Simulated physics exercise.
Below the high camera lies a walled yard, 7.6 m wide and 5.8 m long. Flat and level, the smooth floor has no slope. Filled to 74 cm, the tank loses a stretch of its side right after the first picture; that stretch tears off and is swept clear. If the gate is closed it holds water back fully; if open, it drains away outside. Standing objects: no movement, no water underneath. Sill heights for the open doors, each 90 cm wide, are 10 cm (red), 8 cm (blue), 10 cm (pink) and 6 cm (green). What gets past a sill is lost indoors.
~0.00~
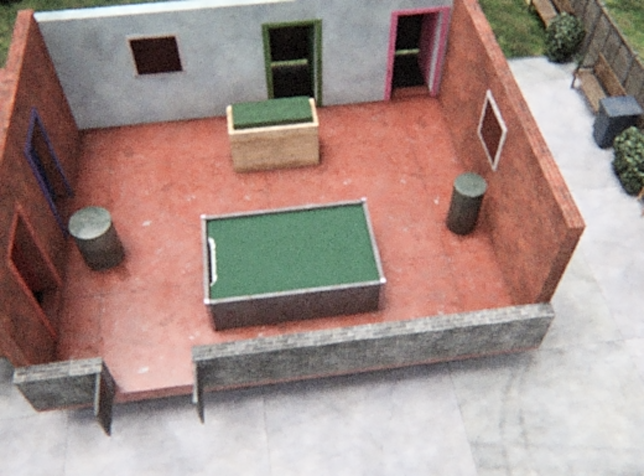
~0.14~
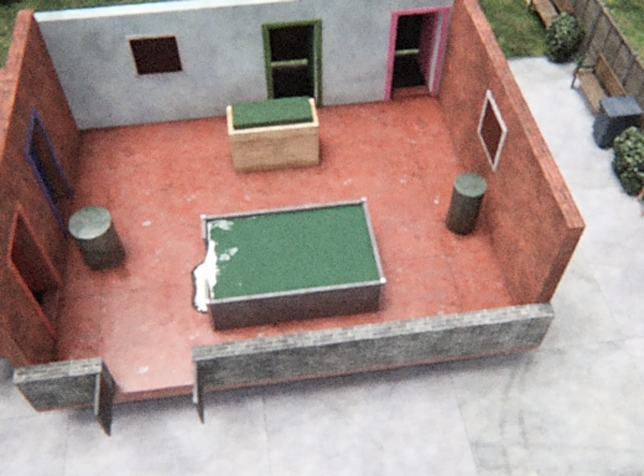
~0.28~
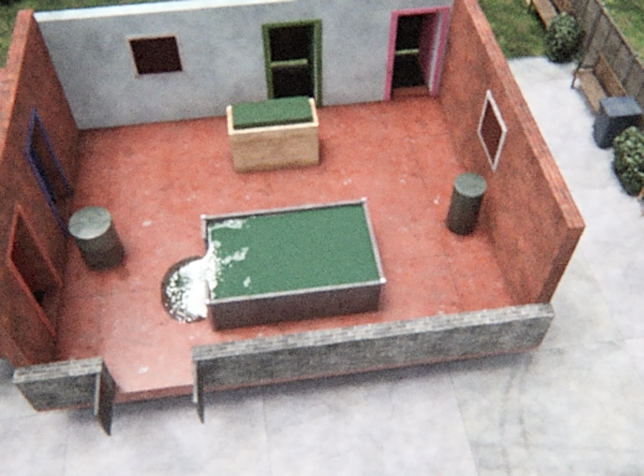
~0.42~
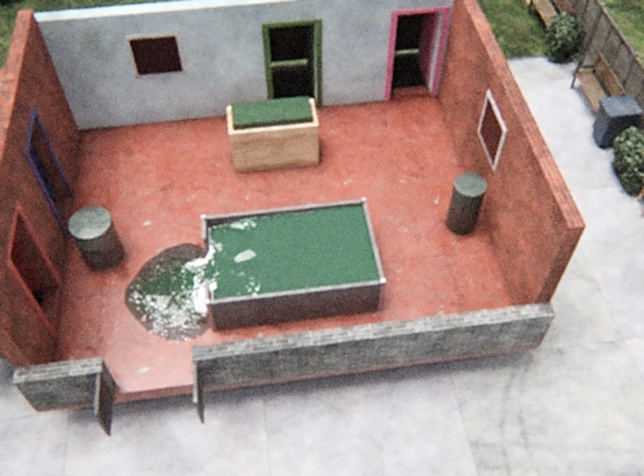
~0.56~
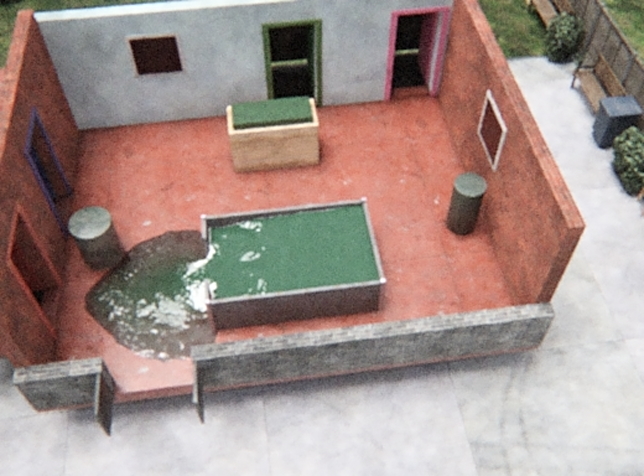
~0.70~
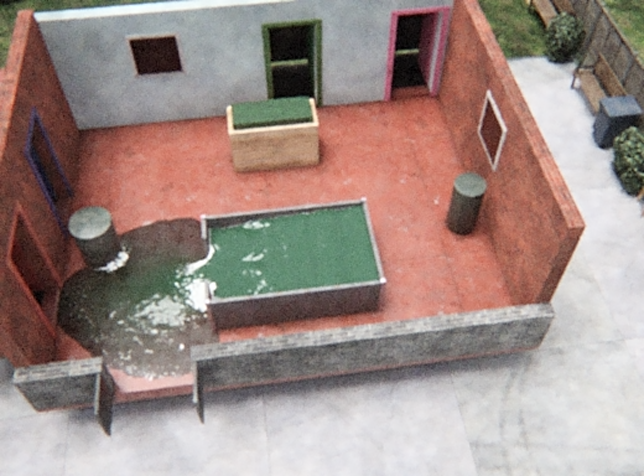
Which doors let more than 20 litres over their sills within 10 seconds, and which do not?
The red door lets in more than the limit. The blue door lets in less than the limit. The pink door lets in less than the limit. The green door lets in less than the limit.
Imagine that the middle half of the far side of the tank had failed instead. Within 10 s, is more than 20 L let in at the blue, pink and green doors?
The blue door comes out more than that, the pink door more than that and the green door more than that.
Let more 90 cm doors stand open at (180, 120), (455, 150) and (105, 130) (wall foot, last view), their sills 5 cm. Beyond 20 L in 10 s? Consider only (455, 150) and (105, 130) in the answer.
Check, in order - pass / fail.
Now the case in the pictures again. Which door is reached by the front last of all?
The answer is the pink door.
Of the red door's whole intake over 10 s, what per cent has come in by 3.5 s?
Some 65 in a hundred.
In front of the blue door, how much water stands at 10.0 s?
About 4.0 cm.
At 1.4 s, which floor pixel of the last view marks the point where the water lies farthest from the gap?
Around (71, 204).
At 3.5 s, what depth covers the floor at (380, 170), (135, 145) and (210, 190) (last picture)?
Taking the spots in order: 0 cm, 5 cm, 0 cm.
After 1.4 s water covers 20 % of the floor and is deepest (42 cm) near (51, 377); red door 23 cm at the sill, 63 L in, blue door 2 cm at the sill, 0 L in, pink door not reached, green door not reached.
After 2.2 s water covers 25 % of the floor and is deepest (38 cm) near (59, 309); red door 35 cm at the sill, 203 L in, blue door 4 cm at the sill, 0 L in, pink door not reached, green door not reached.
After 3.5 s water covers 30 % of the floor and is deepest (28 cm) near (61, 291); red door 26 cm at the sill, 406 L in, blue door 7 cm at the sill, 0 L in, pink door not reached, green door not reached.
After 6.0 s water covers 45 % of the floor and is deepest (22 cm) near (50, 387); red door 21 cm at the sill, 544 L in, blue door 5 cm at the sill, 0 L in, pink door not reached, green door 3 cm at the sill, 0 L in.
After 10.0 s water covers 75 % of the floor and is deepest (13 cm) near (50, 387); red door 13 cm at the sill, 613 L in, blue door 4 cm at the sill, 0 L in, pink door 7 cm at the sill, 0 L in, green door 6 cm at the sill, 0 L in.
